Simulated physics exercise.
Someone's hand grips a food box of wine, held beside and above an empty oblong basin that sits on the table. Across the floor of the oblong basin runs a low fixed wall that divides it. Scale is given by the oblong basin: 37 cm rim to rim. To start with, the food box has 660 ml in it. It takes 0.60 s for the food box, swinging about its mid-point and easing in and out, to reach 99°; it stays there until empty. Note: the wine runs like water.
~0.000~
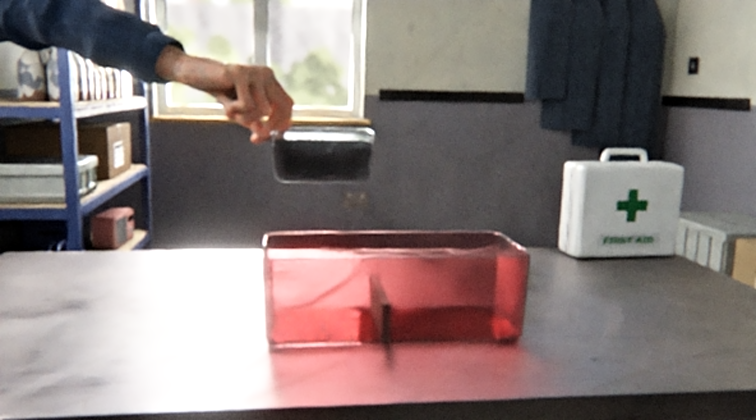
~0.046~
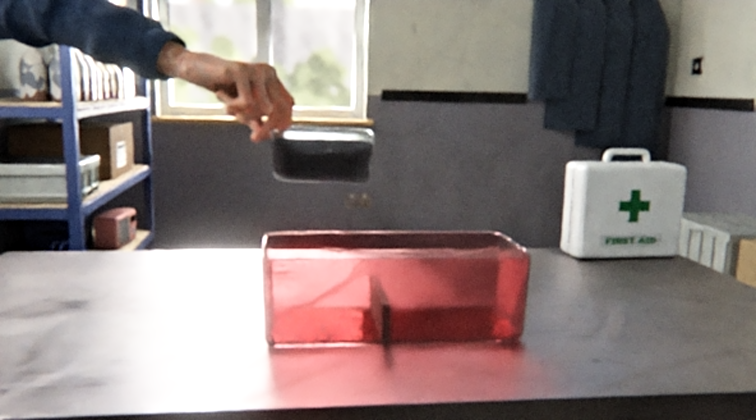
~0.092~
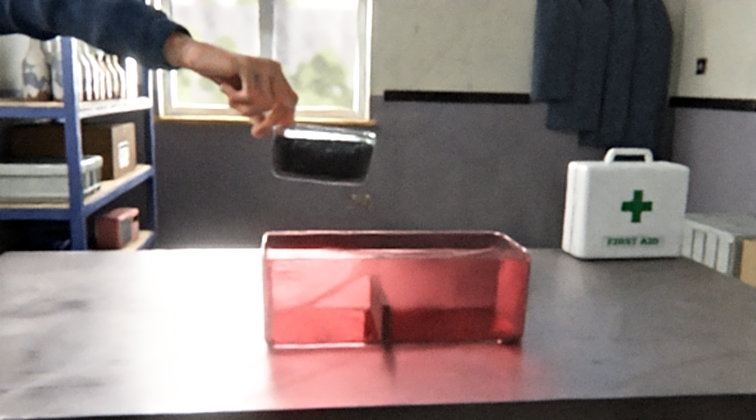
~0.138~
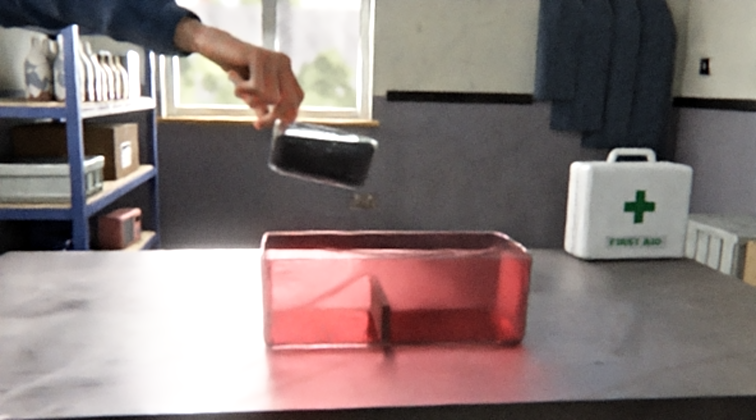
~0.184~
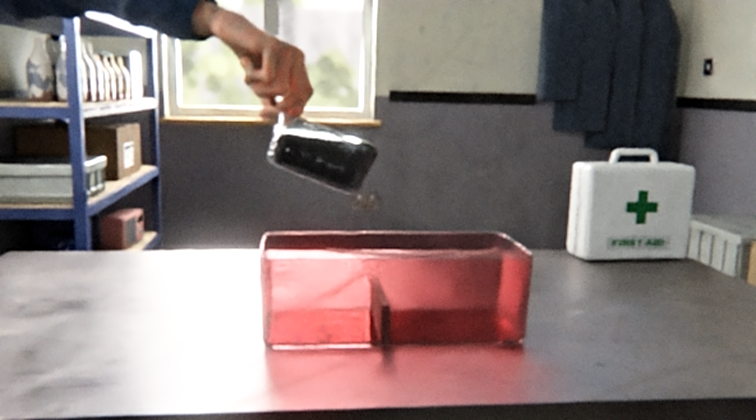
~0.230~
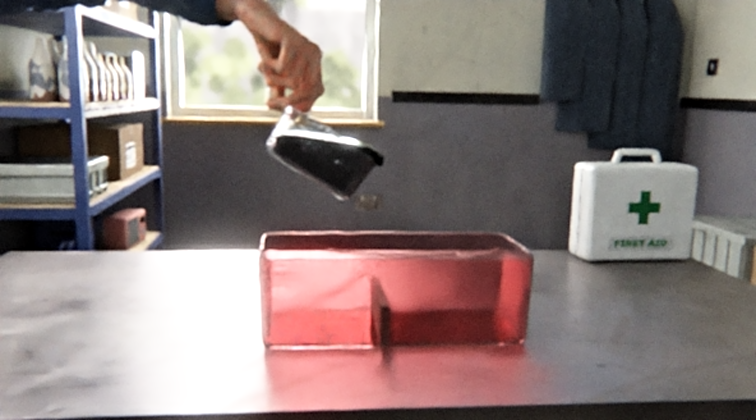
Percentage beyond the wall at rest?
83 per cent.
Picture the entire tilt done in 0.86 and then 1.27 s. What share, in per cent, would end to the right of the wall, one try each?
Result: 85 per cent, then 80 per cent.
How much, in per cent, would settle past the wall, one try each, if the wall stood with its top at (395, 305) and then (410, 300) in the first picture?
Some 70 in a hundred, then some 45 in a hundred.
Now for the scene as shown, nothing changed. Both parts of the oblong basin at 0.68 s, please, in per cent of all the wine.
Near 9 on the left, 84 on the right.
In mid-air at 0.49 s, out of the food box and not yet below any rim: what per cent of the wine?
My guess is roughly 40 %.
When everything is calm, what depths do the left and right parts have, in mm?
Around 4 mm deep on the left, around 18 mm deep on the right.
After 0.49 s the tilt is 91° and 18 per cent is still to pour, 0 is left of the wall and 42 right of it.
After 0.68 s the tilt is 99° and 4 per cent is still to pour, 9 is left of the wall and 84 right of it.
After 0.88 s the tilt is 99° and 0 per cent is still to pour, 14 is left of the wall and 83 right of it.
After 1.10 s the tilt is 99° and 0 per cent is still to pour, 15 is left of the wall and 83 right of it.
In the end 15 per cent lies left of the wall, 83 right of it and 1 outside.
